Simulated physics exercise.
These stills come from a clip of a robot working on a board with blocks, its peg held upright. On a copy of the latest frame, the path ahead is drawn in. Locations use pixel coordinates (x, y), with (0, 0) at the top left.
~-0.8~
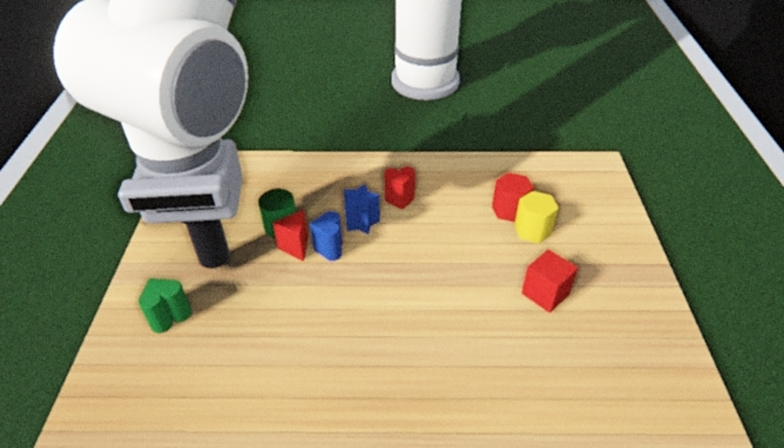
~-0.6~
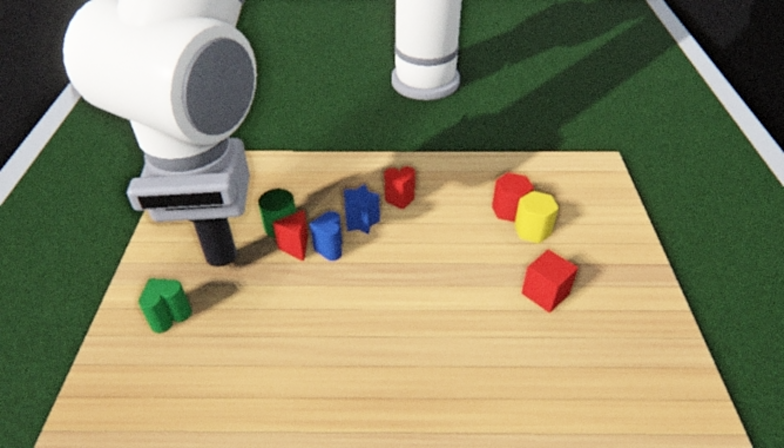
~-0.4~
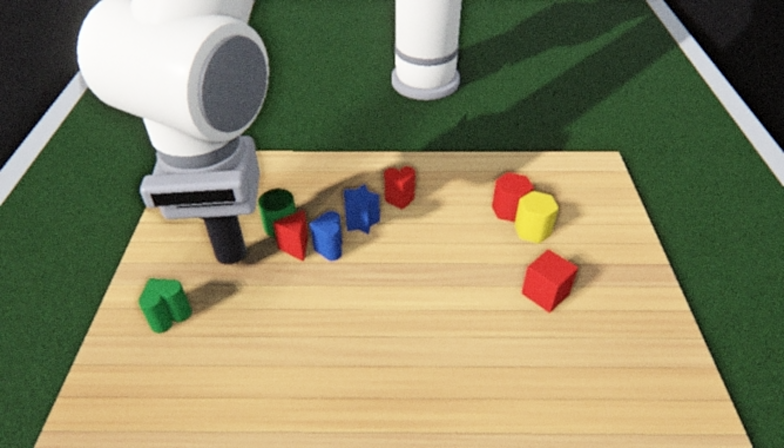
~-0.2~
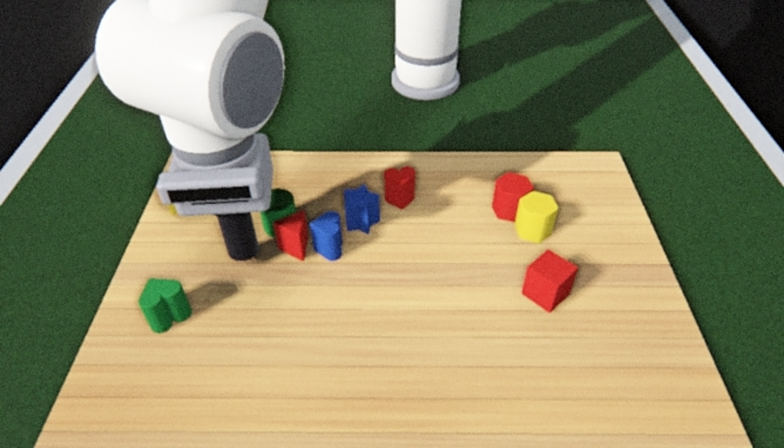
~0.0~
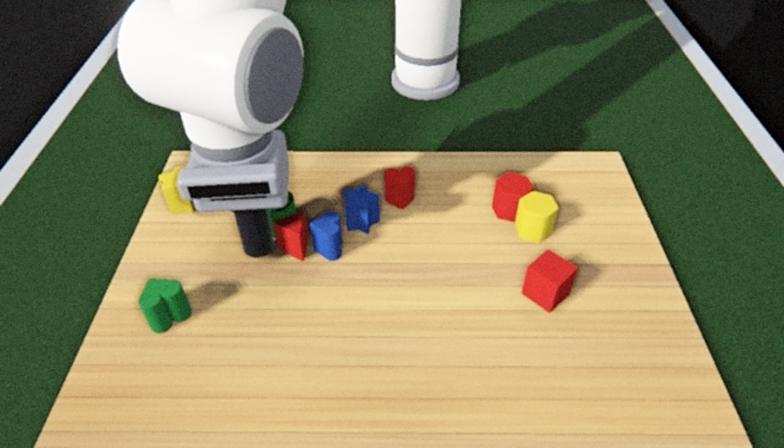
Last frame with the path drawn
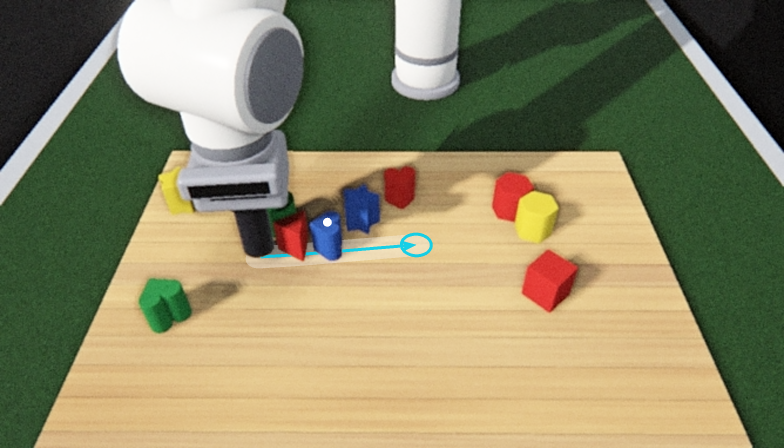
A white robot arm moved its black peg a short way right across the wooden board, close to the red triangular piece, gradually uncovering a yellow block behind it while the other blocks stayed still.
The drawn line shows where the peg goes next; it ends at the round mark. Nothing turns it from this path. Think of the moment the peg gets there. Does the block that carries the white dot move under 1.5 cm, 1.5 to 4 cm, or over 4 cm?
Distance: More than 4 cm.
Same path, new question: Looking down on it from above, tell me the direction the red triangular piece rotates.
The sense of turning is anti-clockwise.
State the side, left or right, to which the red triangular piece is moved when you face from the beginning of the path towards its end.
It goes toward the left-hand side.
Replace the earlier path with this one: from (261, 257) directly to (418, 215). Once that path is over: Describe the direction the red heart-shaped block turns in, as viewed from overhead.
From the top, the block rotates counterclockwise.
The drawn path runs in a line from (261, 257) to (416, 245); the dot is on the blue heart-shaped block.
What follows on the original path. One third of the way, peg at (313, 244); red triangular piece at (330, 212); blue heart-shaped block at (353, 221), turned 40° clockwise.
Two thirds of the way, peg at (365, 239); red triangular piece at (344, 206), turned 40° anticlockwise; blue heart-shaped block at (392, 211), turned 45° clockwise; blue star at (367, 192).
At the end, peg at (417, 235); green round block not moved; red triangular piece at (344, 206), turned 40° anticlockwise; blue heart-shaped block at (423, 199), turned 40° anticlockwise; blue star at (367, 192).
